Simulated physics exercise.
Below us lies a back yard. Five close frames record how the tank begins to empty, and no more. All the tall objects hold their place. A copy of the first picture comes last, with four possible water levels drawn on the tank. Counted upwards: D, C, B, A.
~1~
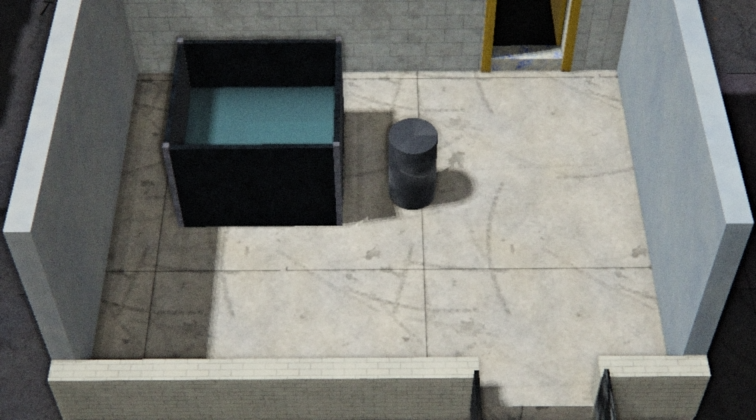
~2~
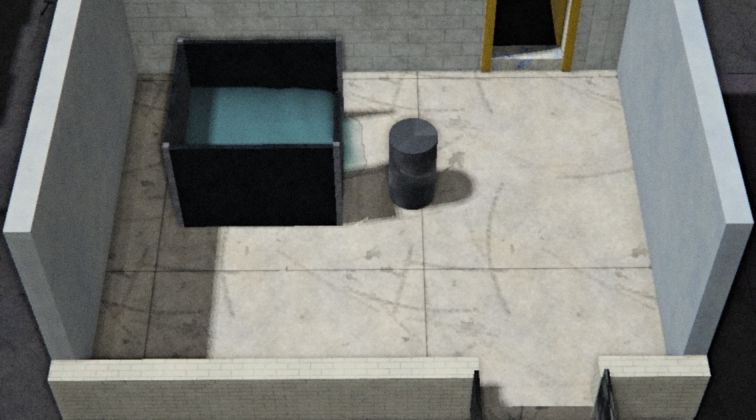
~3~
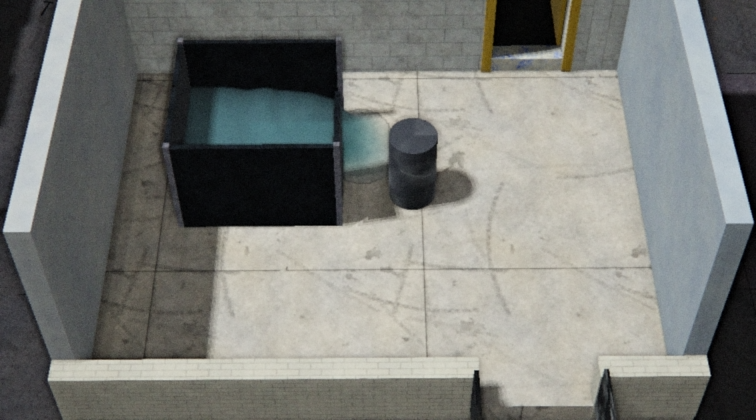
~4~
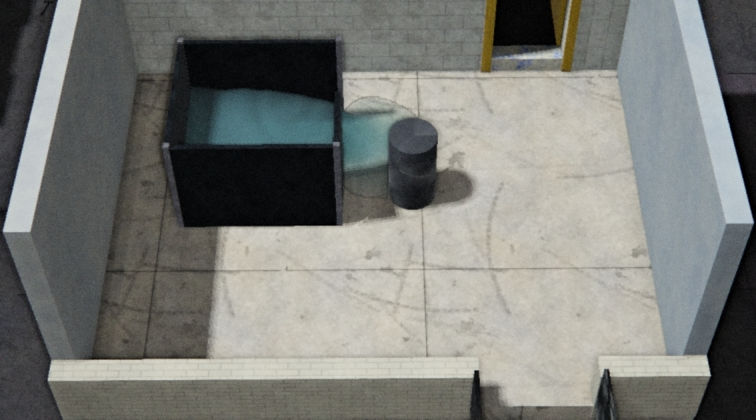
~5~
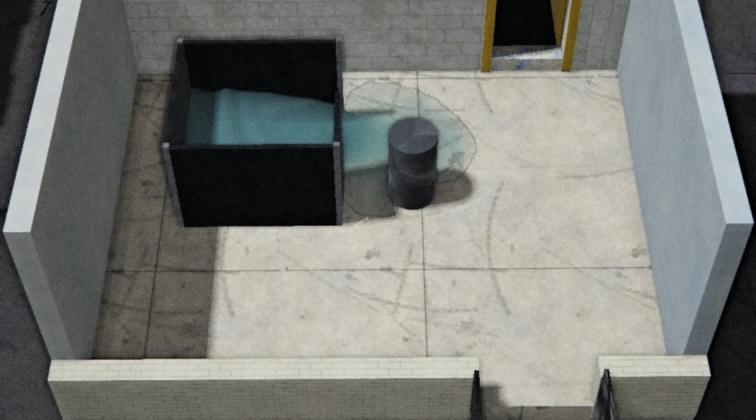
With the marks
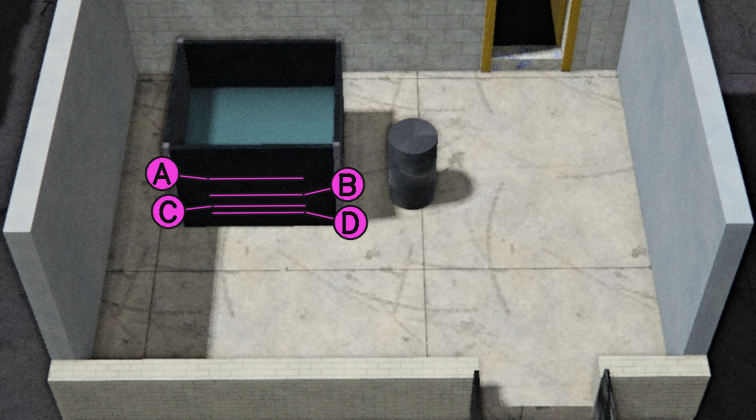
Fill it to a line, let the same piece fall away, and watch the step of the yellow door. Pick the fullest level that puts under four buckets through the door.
It is A.
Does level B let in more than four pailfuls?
No, not at all.
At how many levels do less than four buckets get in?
All of the four.
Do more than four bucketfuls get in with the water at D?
No, not at all.
On the marked copy, A at (255, 178); B at (257, 195); C at (258, 205); D at (259, 212); from the bottom up D, C, B, A.
Choosing A, a bucket or two gets in.
Choosing B, nothing gets over.
Choosing C, nothing gets over.
Choosing D, nothing gets over.
